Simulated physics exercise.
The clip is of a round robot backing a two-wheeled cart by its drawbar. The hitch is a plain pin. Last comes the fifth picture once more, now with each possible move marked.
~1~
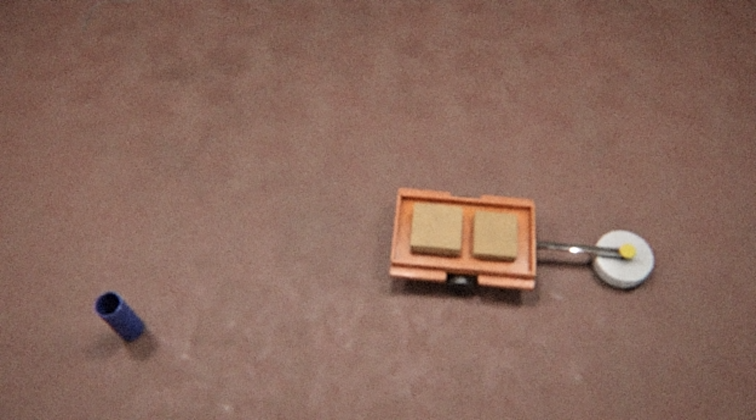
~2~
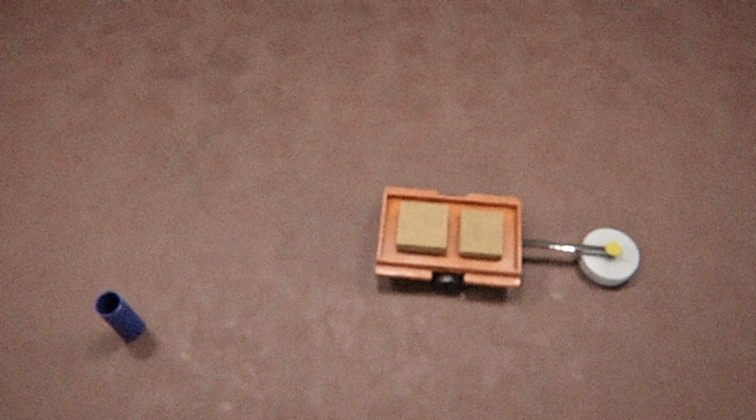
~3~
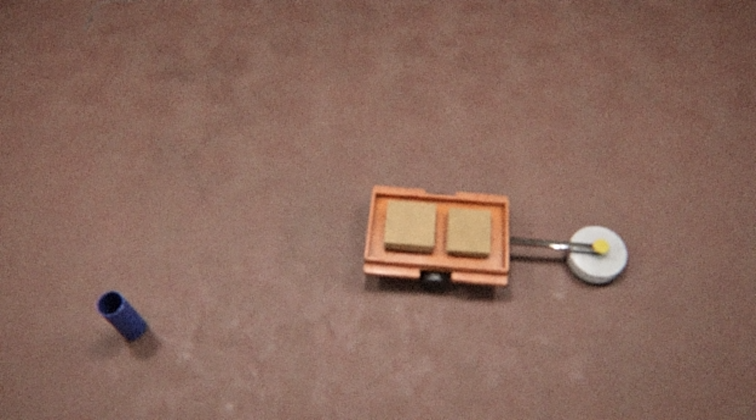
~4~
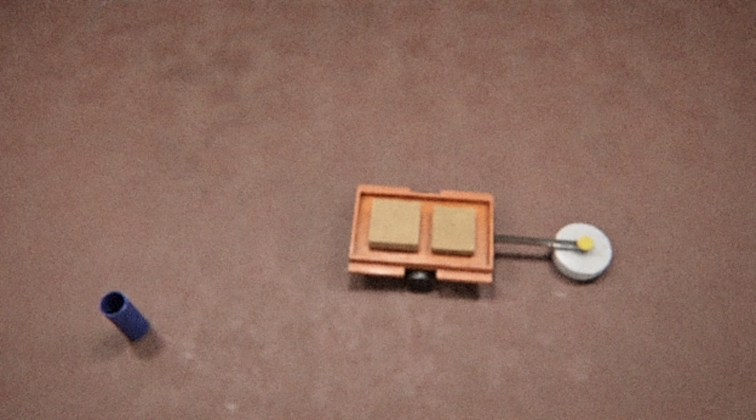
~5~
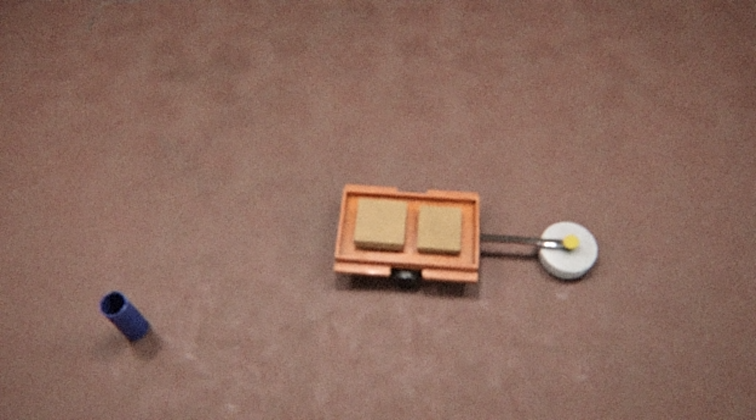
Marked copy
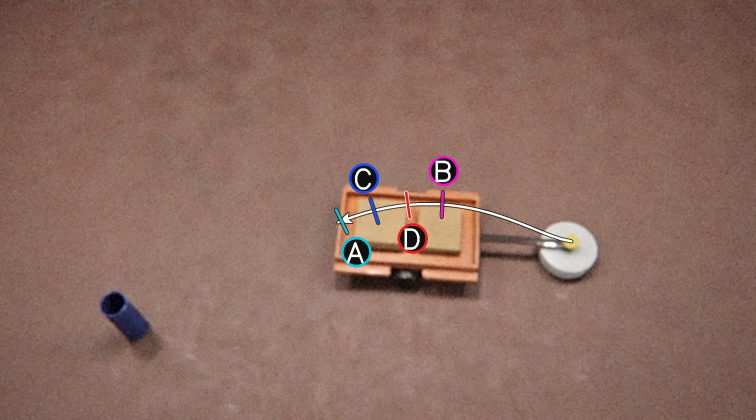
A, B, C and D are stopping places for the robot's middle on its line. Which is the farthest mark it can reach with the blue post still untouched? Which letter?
Mark C.
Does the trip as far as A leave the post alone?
For that mark, no.
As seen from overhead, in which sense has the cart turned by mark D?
Anticlockwise.
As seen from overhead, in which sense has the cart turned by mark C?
Anticlockwise.
On the marked copy, A at (341, 221); B at (442, 204); C at (374, 211); D at (408, 205); the route from (572, 241) via (449, 205) to (338, 222).
With C. Early on, robot (501, 225), cart (344, 230).
Further on, robot (431, 211), cart (277, 241).
At the end, robot (375, 218), cart (219, 257); nothing has been touched.
As for the rest, A is too far, the post has been hit; B is safe but short; D is safe but short.
